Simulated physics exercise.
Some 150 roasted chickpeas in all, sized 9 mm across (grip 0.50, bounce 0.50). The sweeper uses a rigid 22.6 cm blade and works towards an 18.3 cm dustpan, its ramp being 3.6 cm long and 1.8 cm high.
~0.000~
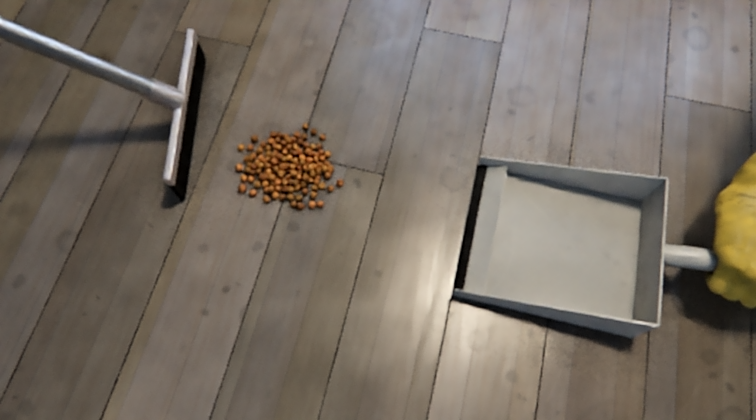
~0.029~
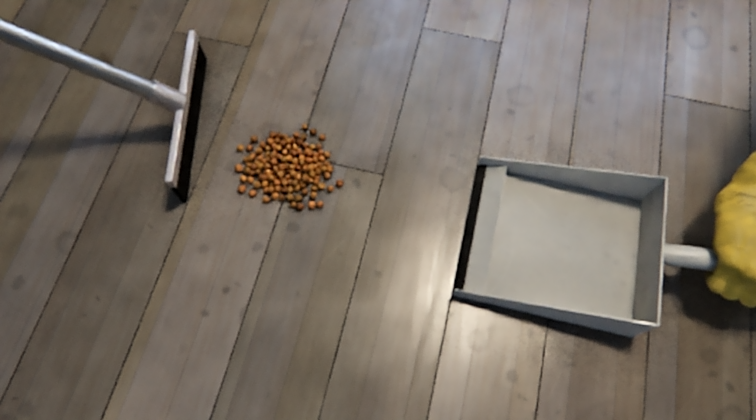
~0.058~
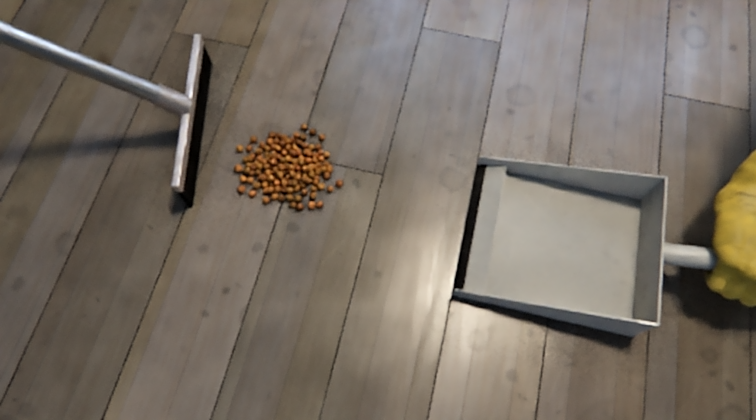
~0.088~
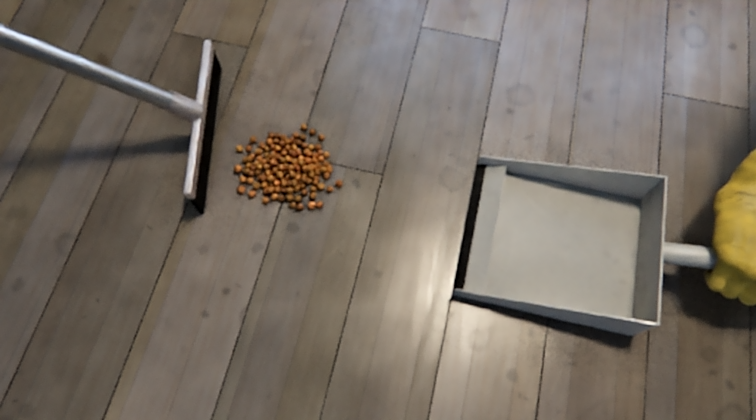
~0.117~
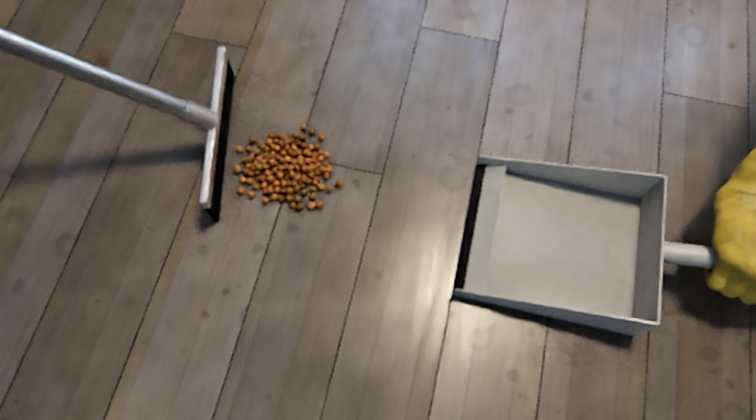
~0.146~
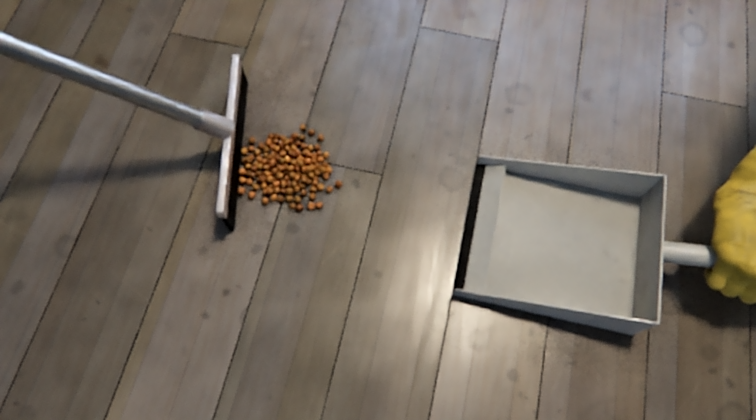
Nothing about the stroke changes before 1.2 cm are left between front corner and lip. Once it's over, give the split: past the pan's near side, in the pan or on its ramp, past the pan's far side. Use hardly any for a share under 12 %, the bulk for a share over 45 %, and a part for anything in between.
Past the pan's near side: Hardly any, in the pan or on its ramp: Hardly any, past the pan's far side: A part.
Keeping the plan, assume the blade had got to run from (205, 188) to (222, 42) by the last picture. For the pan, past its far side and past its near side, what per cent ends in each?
You'd see pan at 20, far at 35 and near at 0.
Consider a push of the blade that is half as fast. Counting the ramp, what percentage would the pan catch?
Then around 0 per cent.
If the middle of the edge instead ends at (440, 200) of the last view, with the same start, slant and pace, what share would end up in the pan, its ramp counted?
That comes to near 20 percent.
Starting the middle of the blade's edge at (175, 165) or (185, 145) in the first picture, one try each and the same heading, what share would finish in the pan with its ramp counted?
Roughly 5 % and 10 %.
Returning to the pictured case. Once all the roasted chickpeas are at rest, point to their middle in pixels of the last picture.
Roughly pixel (459, 208).
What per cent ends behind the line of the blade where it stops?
Estimate: About 5 %.
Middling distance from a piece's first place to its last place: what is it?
It works out to some 24 cm.
After 0.33 s, middle of the blade 17 cm from the lip; 0 % over the lip, far side 10 %, near side 0 %.
After 0.45 s, middle of the blade 7 cm from the lip; 0 % over the lip, far side 15 %, near side 5 %.
After 0.69 s, middle of the blade 4 cm from the lip; 10 % over the lip, far side 20 %, near side 5 %.
By 1.1 s all is still; near side 5 %, pan 10 %, far side 20 %, in front of the lip or behind the blade 65 %.
